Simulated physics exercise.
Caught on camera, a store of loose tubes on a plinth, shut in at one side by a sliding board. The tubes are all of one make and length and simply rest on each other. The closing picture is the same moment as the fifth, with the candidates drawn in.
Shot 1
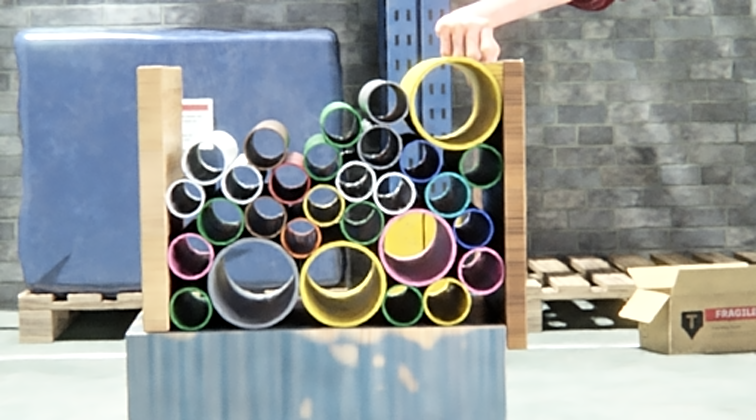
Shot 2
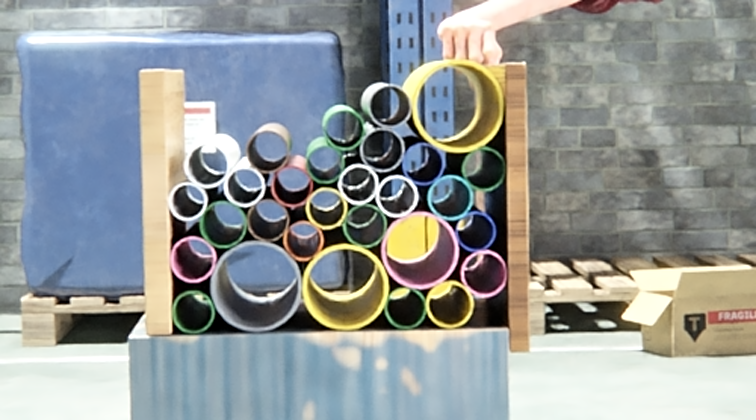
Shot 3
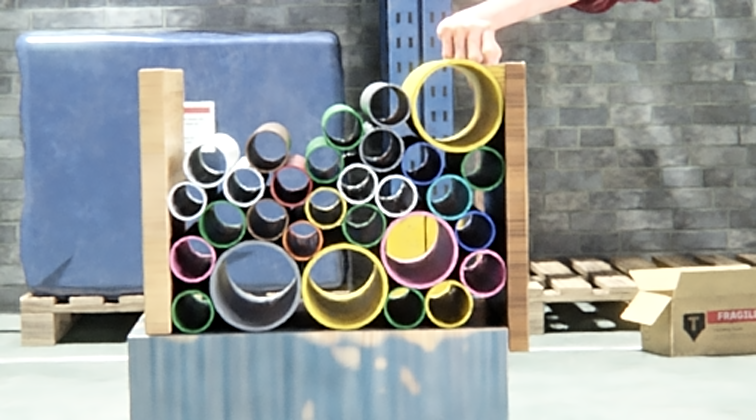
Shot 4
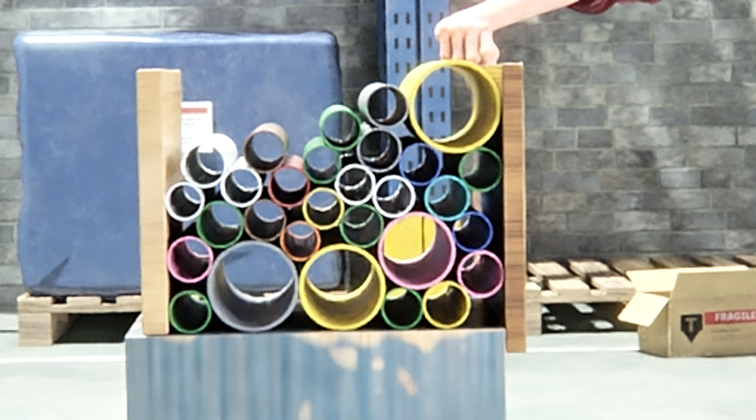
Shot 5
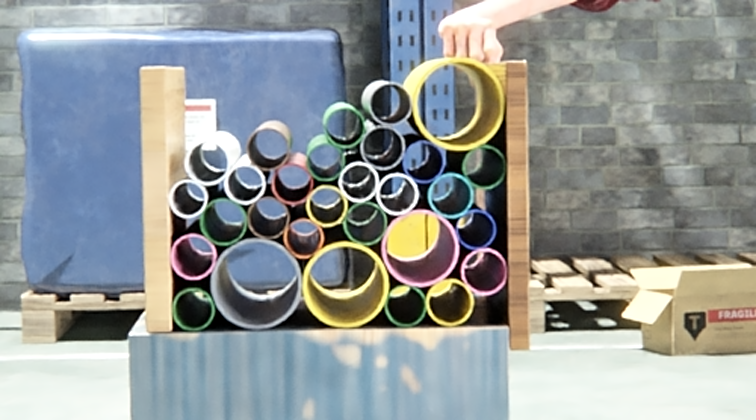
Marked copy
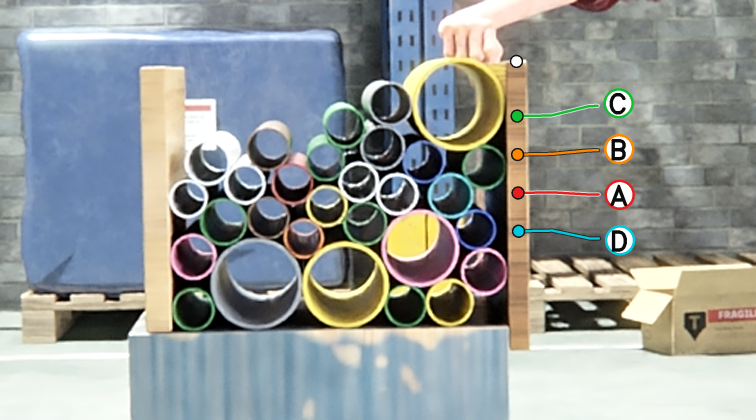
The clip opens on loose tubes of many colours and sizes stacked between two upright wooden boards on a blue plinth, with a hand resting on the large yellow tube at the top right. The view shakes slightly from side to side, while the hand and the tubes show no clear movement.
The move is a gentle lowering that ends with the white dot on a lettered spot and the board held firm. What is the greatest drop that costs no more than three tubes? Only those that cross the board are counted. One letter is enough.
It can be let down to D.
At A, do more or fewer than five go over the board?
At A, fewer than five.
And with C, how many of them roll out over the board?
The count is none.
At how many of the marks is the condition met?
The number is four.
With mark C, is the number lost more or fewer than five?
Fewer than five.
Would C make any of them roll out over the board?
No.
On the marked copy, A at (518, 193); B at (517, 154); C at (517, 116); D at (518, 232); the white dot at (516, 61).
Following D. Soon after the start, top of the board (506, 138).
Later, top of the board (507, 225).
In the end, top of the board (507, 230), two out over the board.
As for the rest, A none out over the board; B none out over the board; C none out over the board.
